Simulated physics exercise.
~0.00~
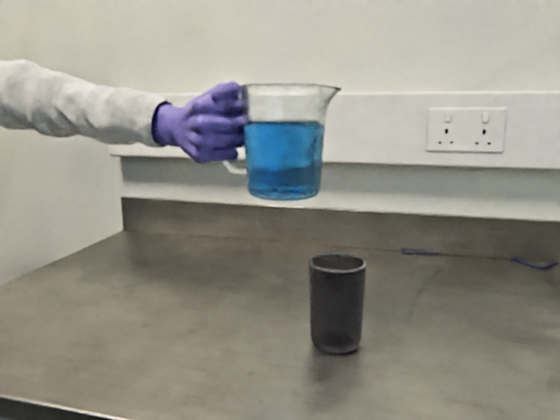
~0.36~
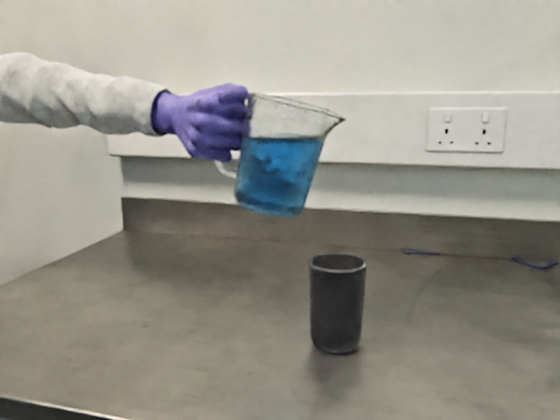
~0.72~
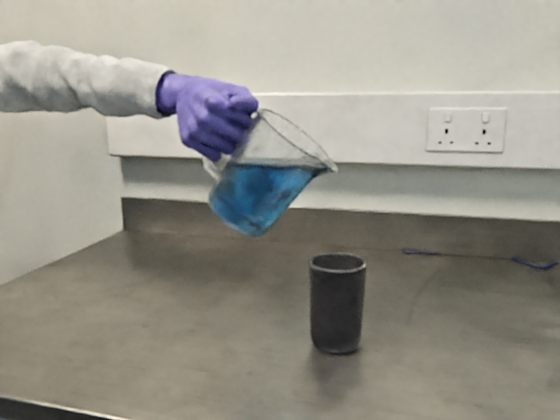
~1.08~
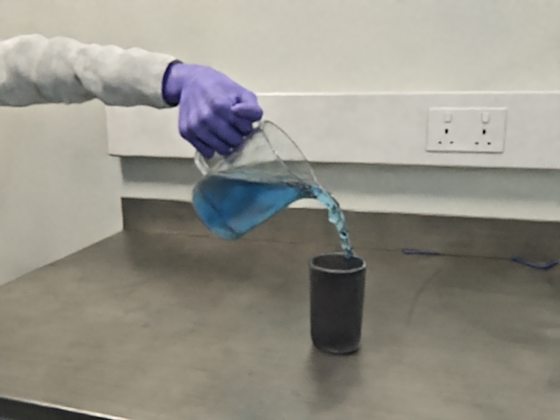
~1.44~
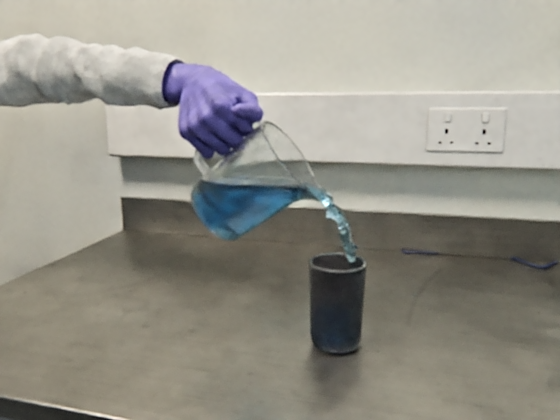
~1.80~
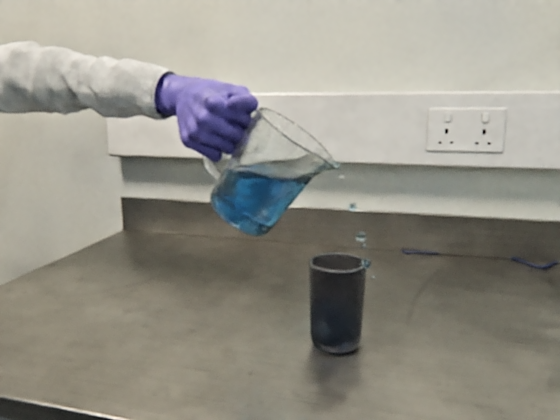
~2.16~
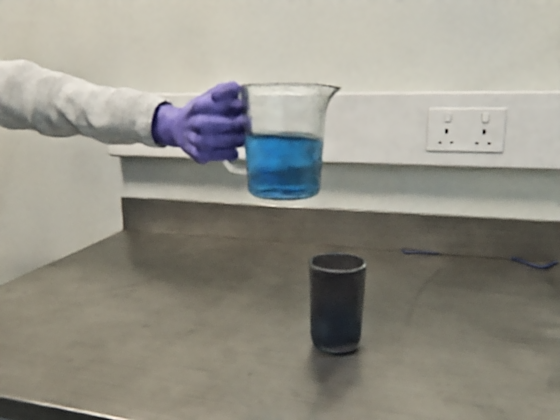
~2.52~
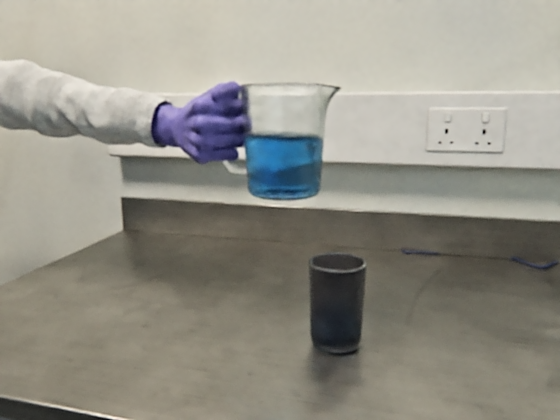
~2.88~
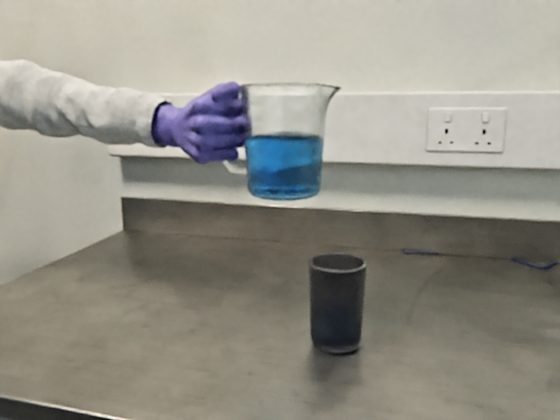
A purple-gloved hand tilts a jug, pours blue liquid into a dark cup, then rights it.
